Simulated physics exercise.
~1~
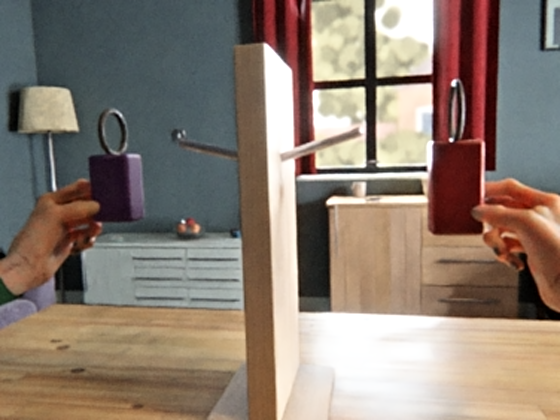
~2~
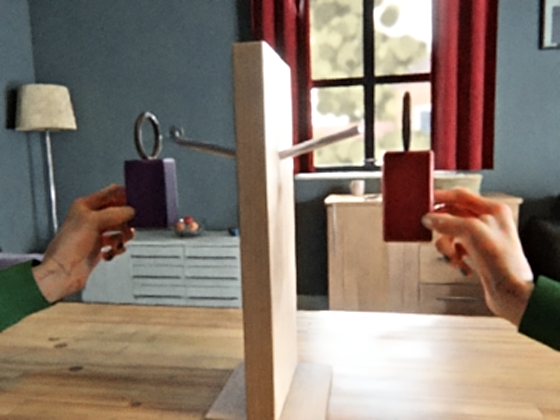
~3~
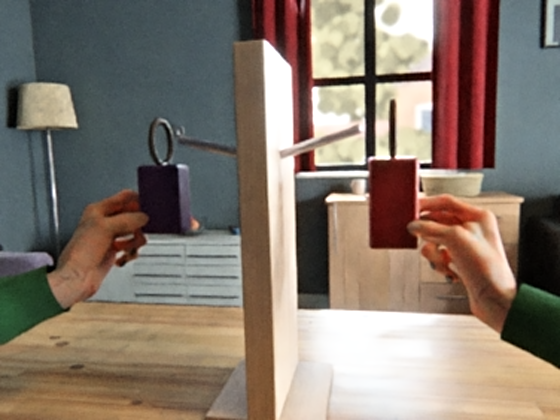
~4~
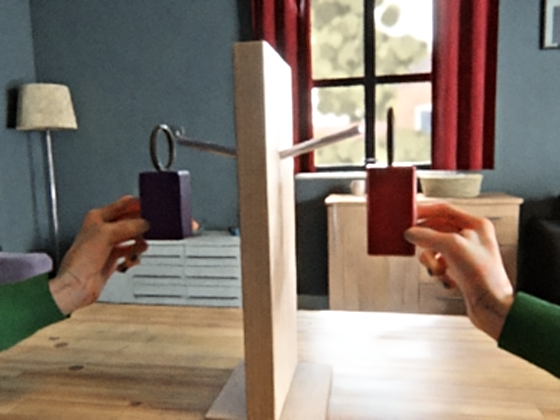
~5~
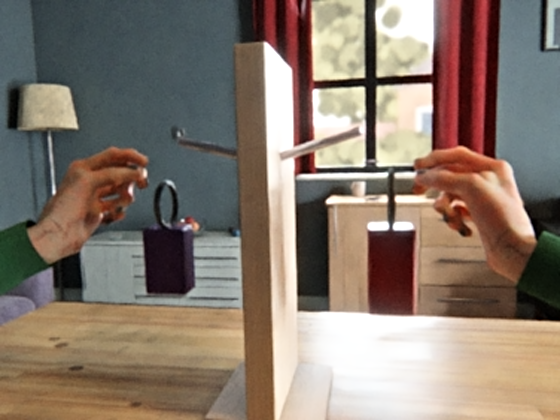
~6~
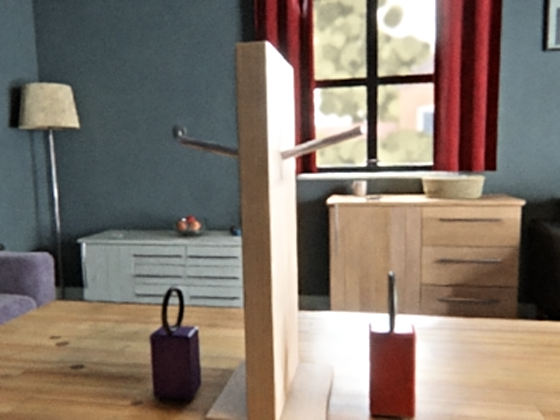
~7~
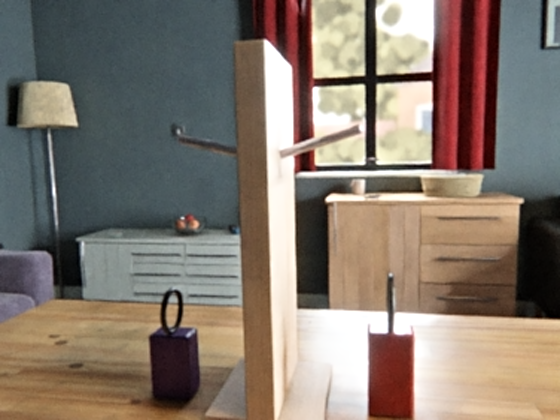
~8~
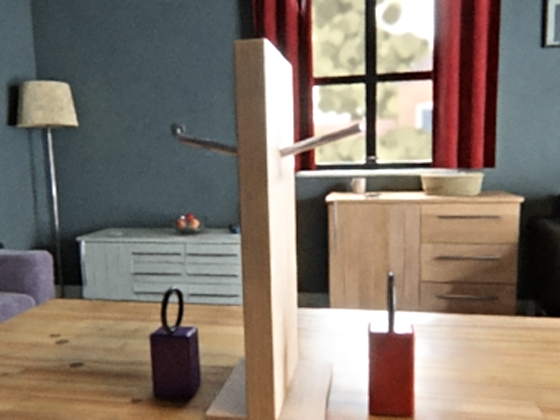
In a living room with a lamp, cabinets and a red-curtained window, a wooden stand with a metal peg on each side rises from a table. Two hands hold ringed blocks beside it, a purple one on the left and a red one on the right. The hands move inward, bringing both blocks closer to the pegs, then lower them slightly. The fingers let go and draw back, and both blocks drop. They land upright on the table on either side of the stand and stay there, with the pegs left empty.
